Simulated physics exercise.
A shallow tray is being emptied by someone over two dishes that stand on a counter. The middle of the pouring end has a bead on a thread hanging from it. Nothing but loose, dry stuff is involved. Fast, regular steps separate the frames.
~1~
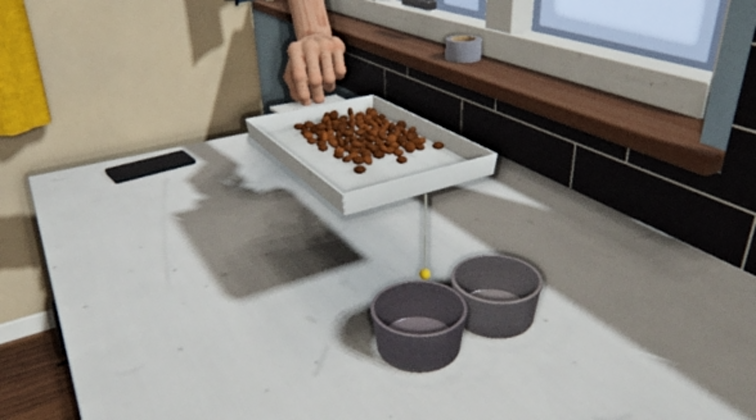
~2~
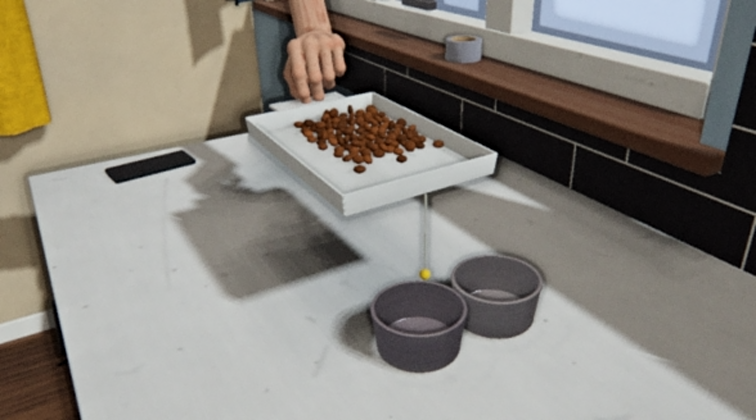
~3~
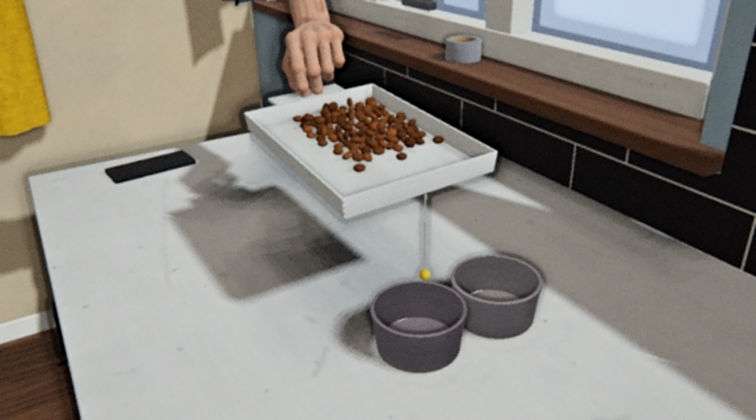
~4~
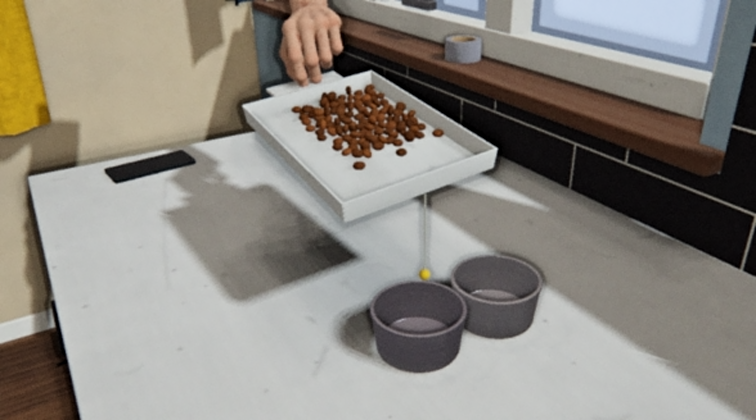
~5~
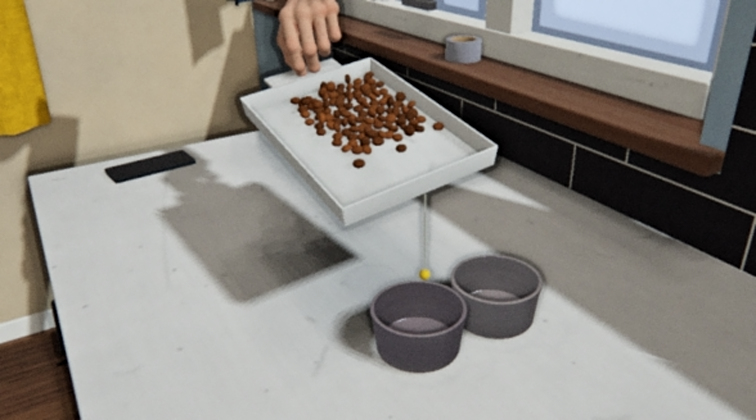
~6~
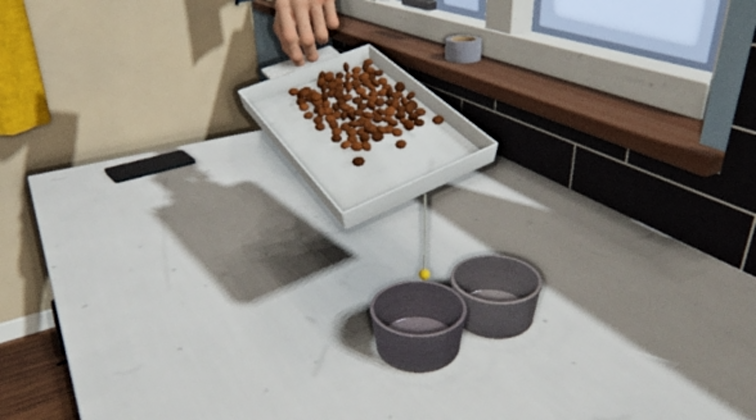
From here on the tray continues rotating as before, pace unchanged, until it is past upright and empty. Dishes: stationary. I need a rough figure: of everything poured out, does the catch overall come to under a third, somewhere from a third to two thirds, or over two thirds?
I'd say under a third.
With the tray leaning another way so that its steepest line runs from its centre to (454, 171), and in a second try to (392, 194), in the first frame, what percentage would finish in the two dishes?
Case one 90 %; case two 50 %.
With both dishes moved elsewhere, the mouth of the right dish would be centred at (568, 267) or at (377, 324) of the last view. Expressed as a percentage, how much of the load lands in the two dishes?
About 0 per cent, then about 70 per cent.
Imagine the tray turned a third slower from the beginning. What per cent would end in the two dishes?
Roughly 10 %.
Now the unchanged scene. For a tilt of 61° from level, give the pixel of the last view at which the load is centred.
Centre estimate: (348, 201).
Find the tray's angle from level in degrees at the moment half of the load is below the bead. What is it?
Angle: Close to 95°.
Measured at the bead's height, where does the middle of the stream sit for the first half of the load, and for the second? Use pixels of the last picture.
First close to (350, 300), next close to (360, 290).
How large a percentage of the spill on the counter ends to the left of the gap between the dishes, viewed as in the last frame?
Close to 100 %.
Just after the last frame, tray tipped steeply; the larger part on the tray; just a few outside both; about a tenth in the air.
A moment on, tray tipped right over; roughly a third on the tray; just a few in the left dish; roughly half outside both; about a tenth in the air.
Further on, tray tipped past a quarter turn; about a tenth in the left dish; almost all outside both.
When it is over, tray tipped past a quarter turn; about a tenth in the left dish; not one in the right dish; almost all outside both.
